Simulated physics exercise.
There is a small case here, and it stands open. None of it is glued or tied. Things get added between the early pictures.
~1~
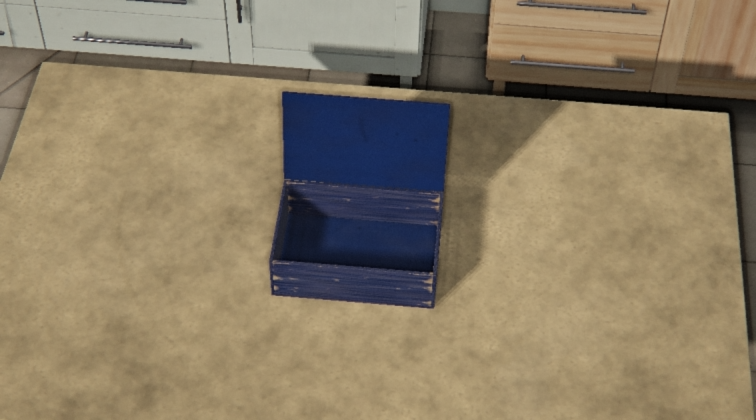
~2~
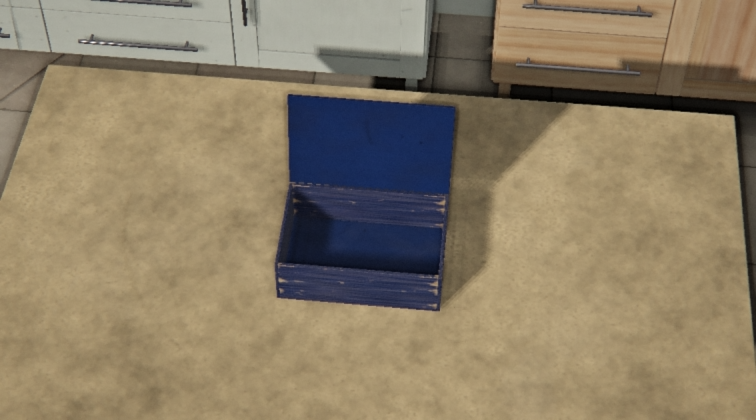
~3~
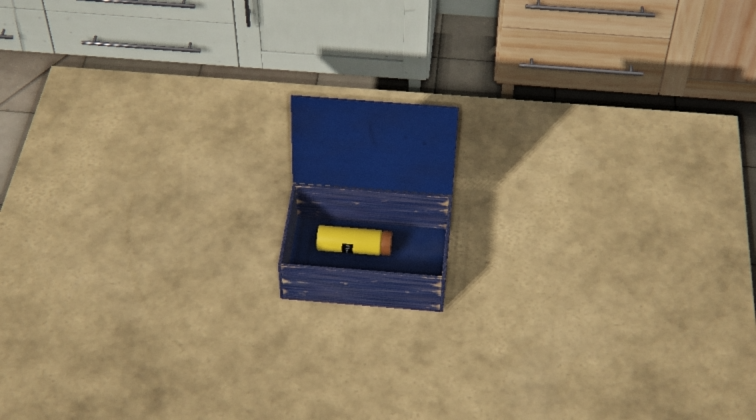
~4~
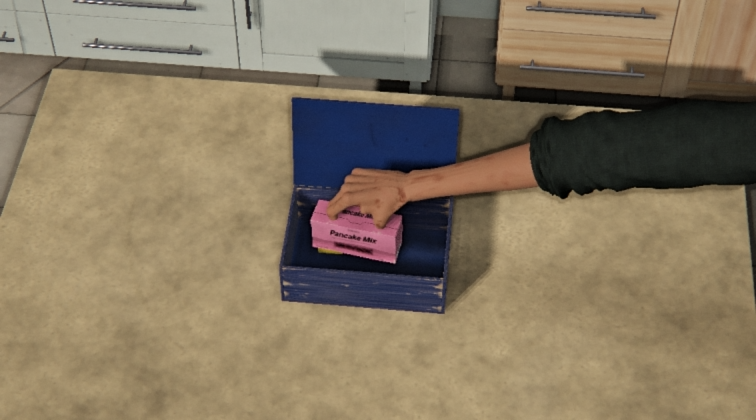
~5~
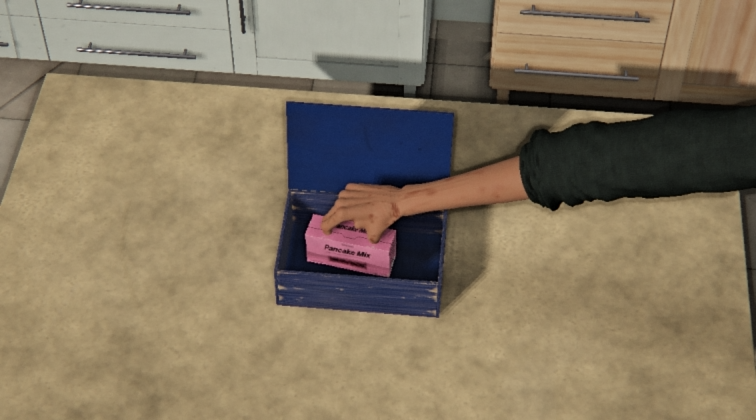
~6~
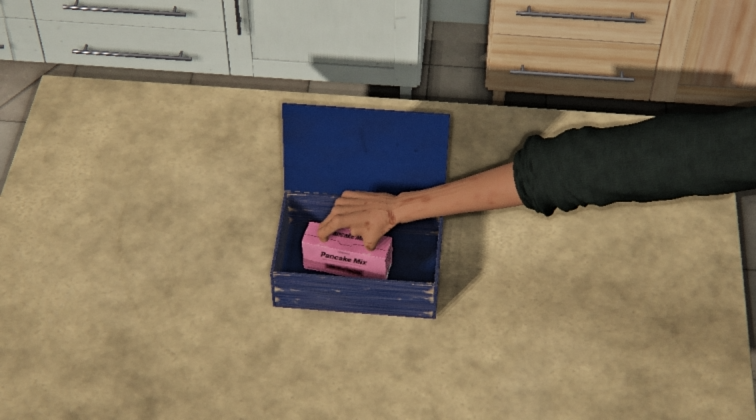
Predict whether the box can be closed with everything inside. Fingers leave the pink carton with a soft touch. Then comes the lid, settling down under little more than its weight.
The box can be closed.
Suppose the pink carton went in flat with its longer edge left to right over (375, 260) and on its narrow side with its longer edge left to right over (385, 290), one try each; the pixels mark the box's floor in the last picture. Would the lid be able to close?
Result of try one: No gap; result of try two: No gap.
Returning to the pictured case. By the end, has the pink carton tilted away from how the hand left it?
Once everything settles, the pink carton keeps its original angle.
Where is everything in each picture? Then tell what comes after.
The last thing is not in view yet, in the first frame.
The last thing is not in view yet, in the second frame.
The last thing is not in view yet; yellow shaker (355, 241), in the third frame.
Coming down; pink carton (357, 231), in the fourth frame.
Coming down; pink carton (351, 246), in the fifth frame.
In place under the hand; pink carton (347, 253), in the sixth frame.
Then, 0.90 s later than the last frame, lid starting down; pink carton moved a little near (350, 264); yellow shaker moved about its own width.
Then, 1.60 s later than the last frame, lid 57° above the rim; pink carton moved a little near (350, 264); yellow shaker moved about its own width.
Then, 2.00 s later than the last frame, lid 13° above the rim; pink carton moved a little near (350, 264); yellow shaker moved about its own width.
When it is over, lid shut; moved from the start, pink carton; yellow shaker as before. End places, in pixels of the last picture, pink carton near (350, 264).
